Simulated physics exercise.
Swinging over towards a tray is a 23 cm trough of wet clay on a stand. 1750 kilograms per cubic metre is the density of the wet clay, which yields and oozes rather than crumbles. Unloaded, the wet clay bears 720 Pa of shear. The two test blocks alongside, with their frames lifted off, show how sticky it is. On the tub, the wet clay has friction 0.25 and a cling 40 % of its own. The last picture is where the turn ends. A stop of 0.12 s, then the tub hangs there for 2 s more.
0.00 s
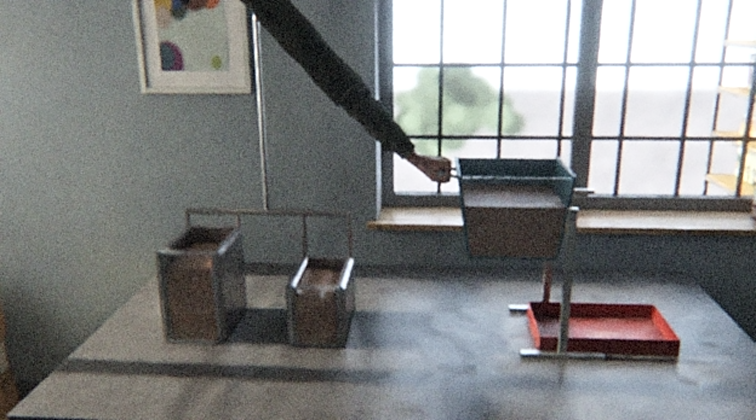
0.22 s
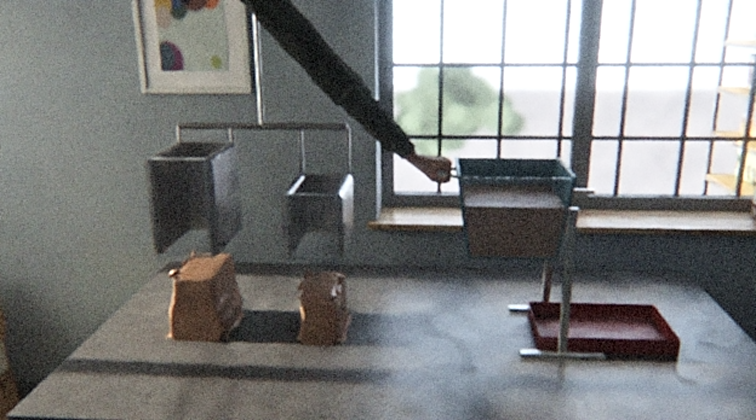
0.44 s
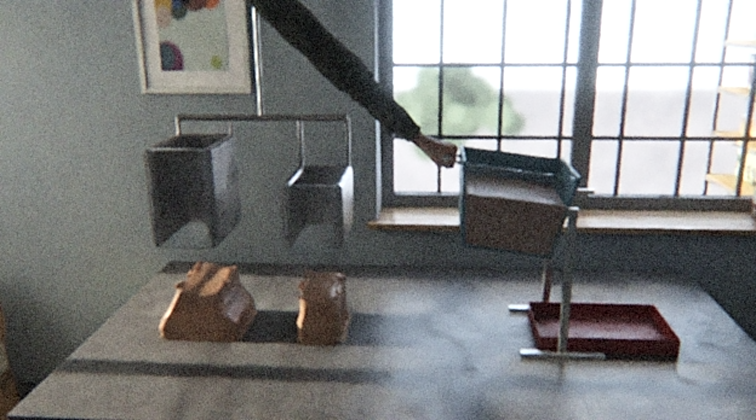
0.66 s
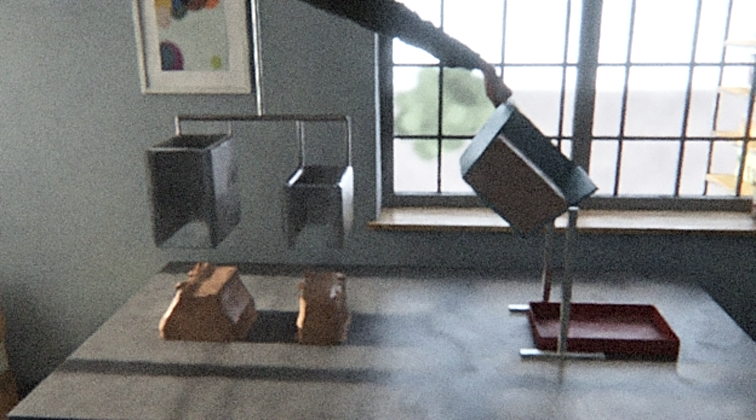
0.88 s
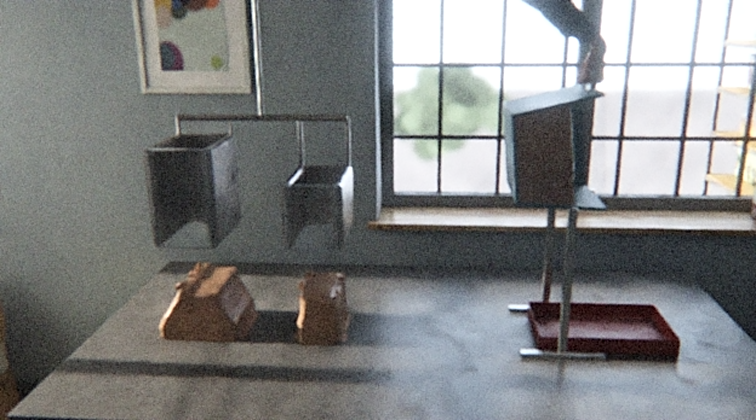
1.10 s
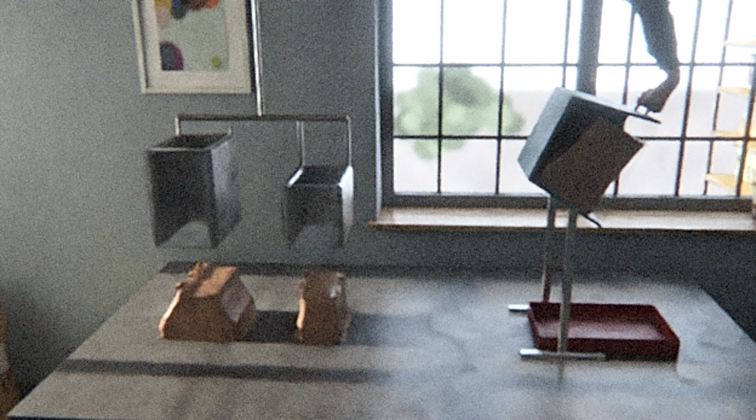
In a dim grey-walled room with a barred window and a framed picture, a fixed camera looks slightly down on a grey table. Two open metal boxes rise off brown clay blocks at left, and the larger block slumps into a squat mound while the smaller barely changes. At right, a dark-sleeved arm swings a blue-green trough of brown clay up and over clockwise on its stand above a red tray.
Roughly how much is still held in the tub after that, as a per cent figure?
The amount still held in the tub is about 0 per cent.
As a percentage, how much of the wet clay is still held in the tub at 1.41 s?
Around 0 per cent.
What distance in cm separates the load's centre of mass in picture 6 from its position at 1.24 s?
Around 16 centimetres.
After 1.24 s, the tub is at 115 degrees and holds 34 %.
After 1.41 s, the tub is at 115 degrees and holds 0 %.
After 1.58 s, the tub is at 115 degrees and holds 0 %.
After 1.75 s, the tub is at 115 degrees and holds 0 %.
After 3.10 s, the tub is at 115 degrees and holds 0 %.
